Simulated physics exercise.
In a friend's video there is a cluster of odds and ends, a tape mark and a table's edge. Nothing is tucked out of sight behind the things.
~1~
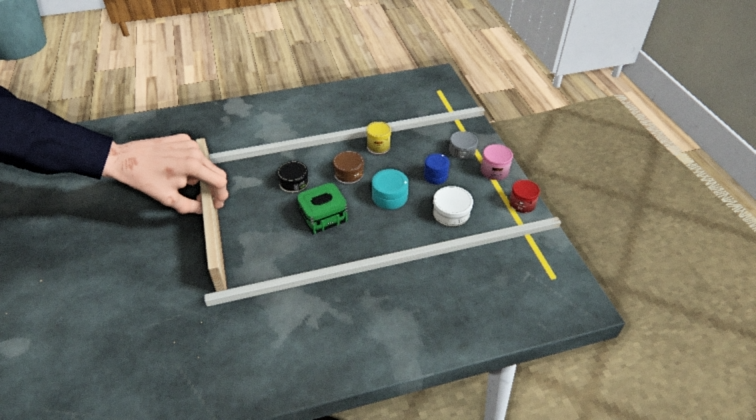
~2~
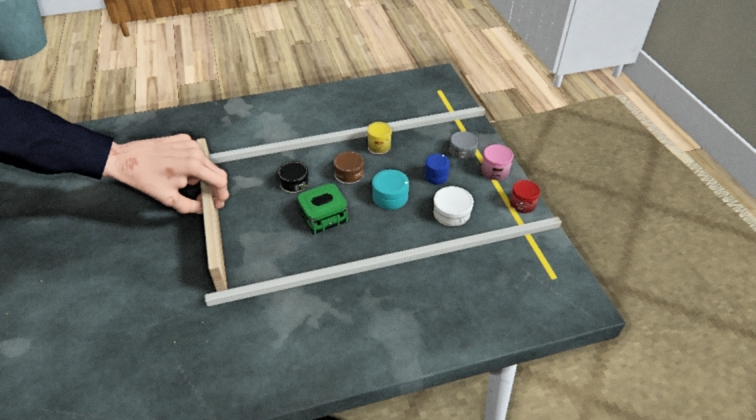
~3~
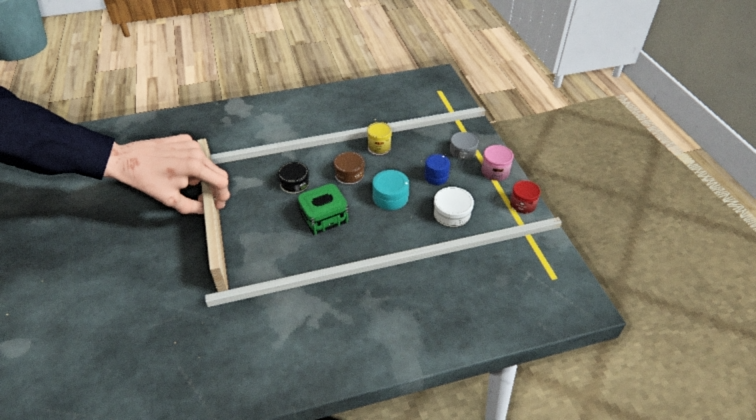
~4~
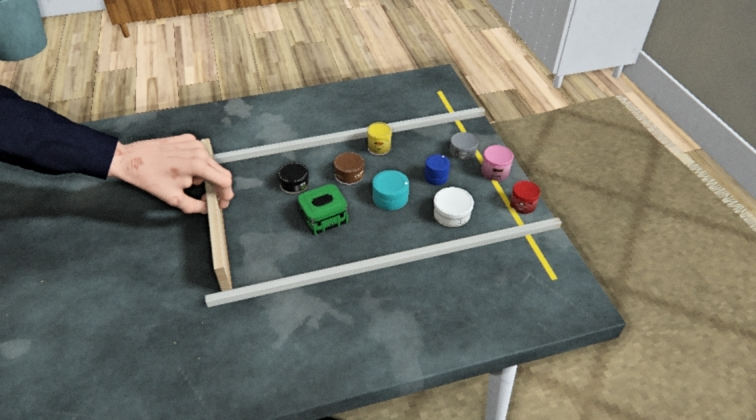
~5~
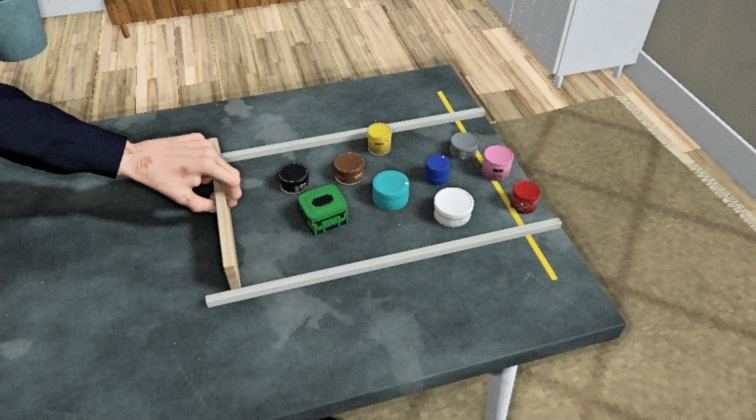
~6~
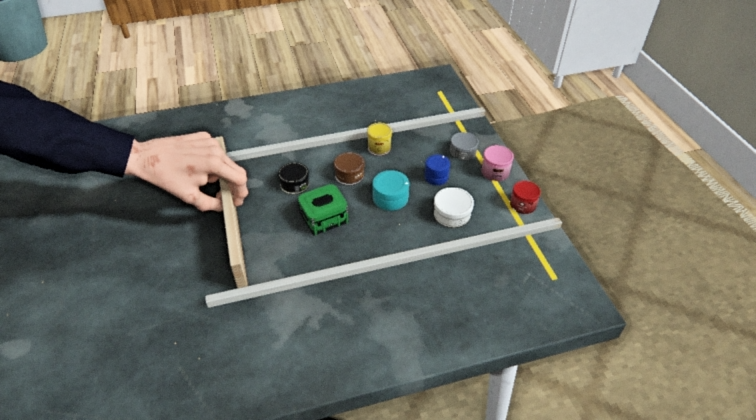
At the start, a hand grips a wooden board standing between two pale rails on a dark table, with a group of small colourful containers to its right, near a yellow tape line. The board stays almost still at first, then the hand slides it slightly right, while the containers remain in place.
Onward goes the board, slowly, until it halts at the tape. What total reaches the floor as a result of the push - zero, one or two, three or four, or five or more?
The total on the floor is five or more.
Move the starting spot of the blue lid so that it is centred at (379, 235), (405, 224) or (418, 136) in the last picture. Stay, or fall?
In order, it holds its place; holds its place; holds its place.
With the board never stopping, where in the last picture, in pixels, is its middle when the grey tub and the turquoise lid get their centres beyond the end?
The middle is at (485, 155) when it's the grey tub, and at (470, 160) when it's the turquoise lid.
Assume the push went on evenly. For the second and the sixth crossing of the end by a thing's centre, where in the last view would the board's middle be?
At (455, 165) for the second, at (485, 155) for the sixth.
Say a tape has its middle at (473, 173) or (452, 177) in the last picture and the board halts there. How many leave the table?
Respectively 3 and 1.
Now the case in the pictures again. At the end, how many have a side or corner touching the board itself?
It's 4 of them.
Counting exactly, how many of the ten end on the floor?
Taken together, the number is 6.
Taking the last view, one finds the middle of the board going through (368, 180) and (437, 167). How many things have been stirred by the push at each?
Counts: 5, 9.
A little later, none off yet; red tub at rest near (525, 197); pink tub at rest near (497, 164); grey tub at rest near (464, 146).
Next, none off yet; red tub at rest near (525, 197); pink tub tilted a little near (538, 161); grey tub shifted about its own width near (489, 133).
When it is over, the number that fall off is five or more; down, brown tin, turquoise lid, blue lid, grey tub, pink tub and red tub.
